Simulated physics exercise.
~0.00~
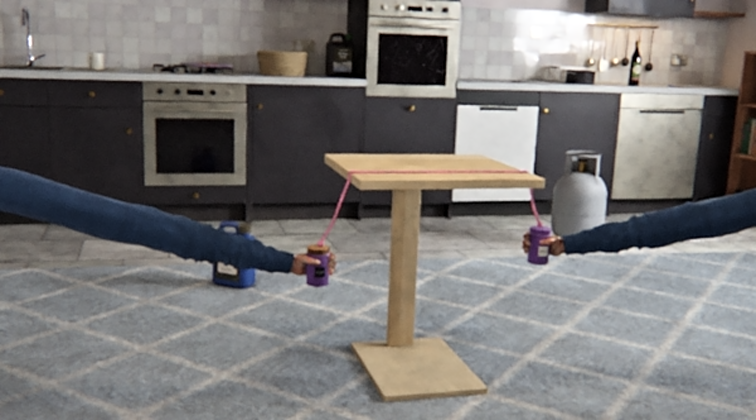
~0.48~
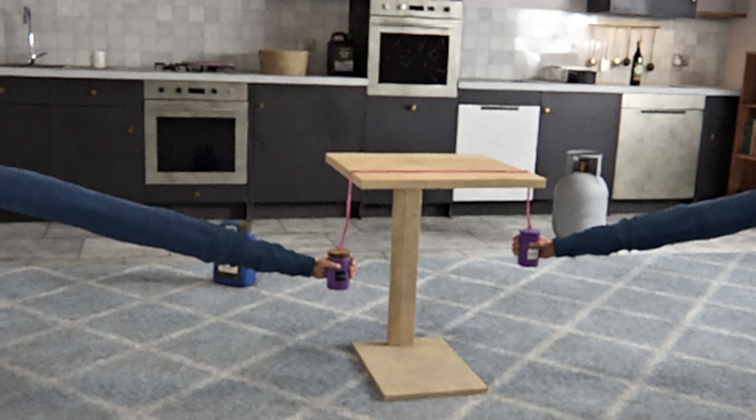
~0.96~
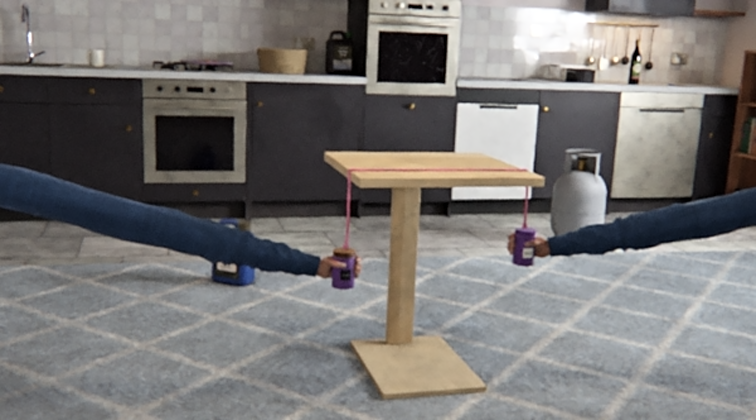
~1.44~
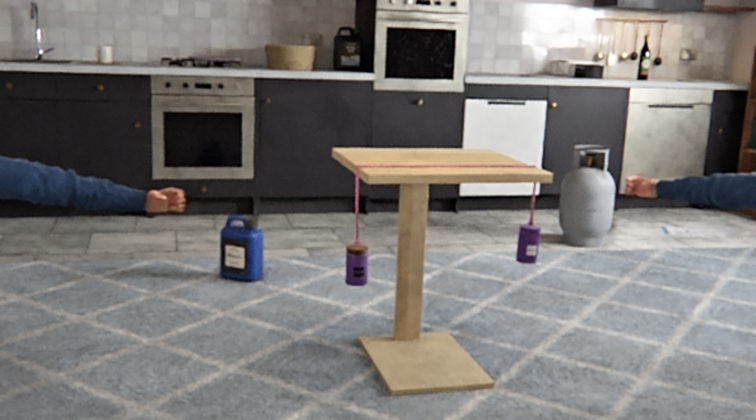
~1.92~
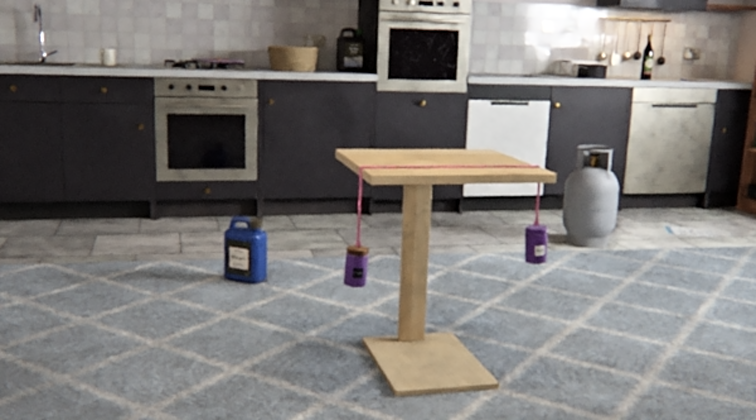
Two purple jars on a pink cord draped over a wooden stand, hanging still after two hands release them and withdraw.
